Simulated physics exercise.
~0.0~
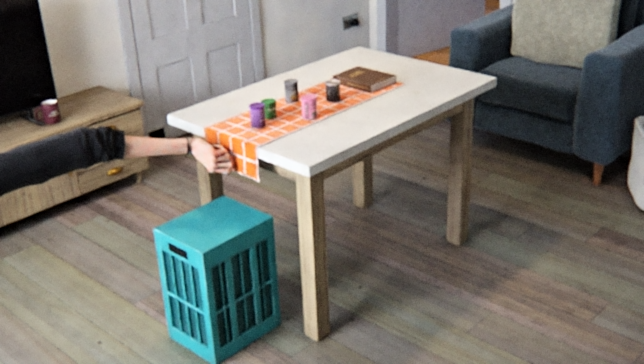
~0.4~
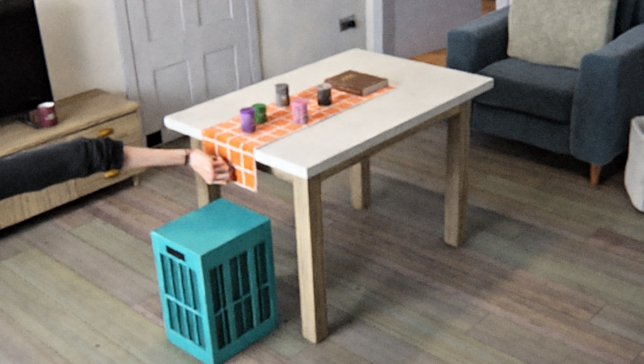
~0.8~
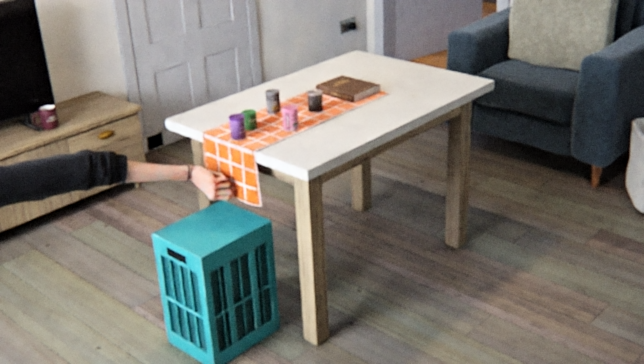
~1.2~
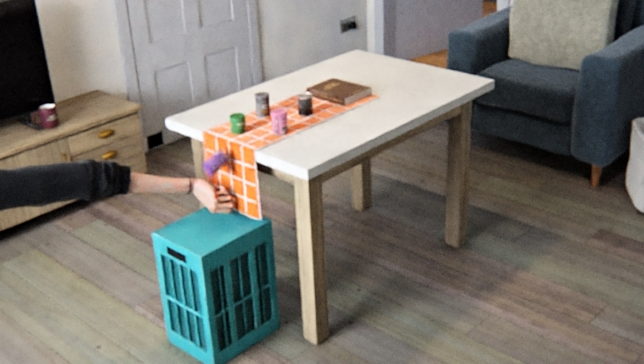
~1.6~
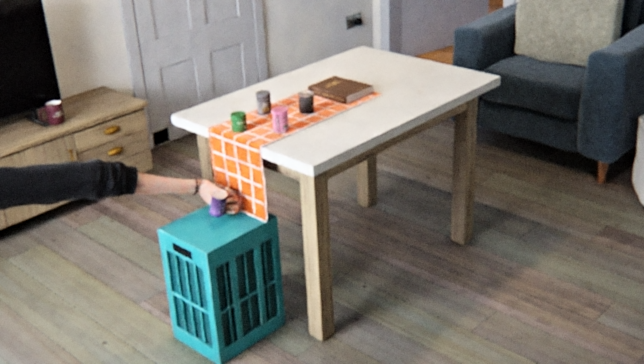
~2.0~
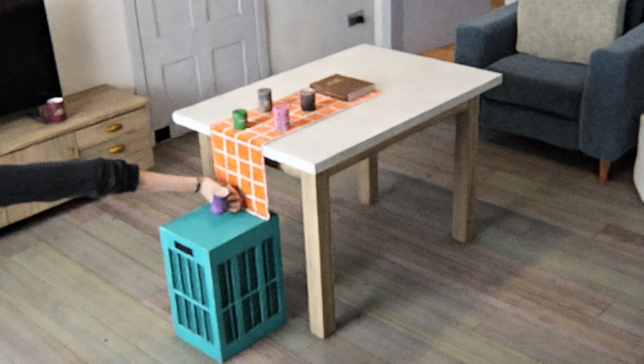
On a white table, a hand pulls an orange runner down until a purple can tumbles onto the turquoise crate.
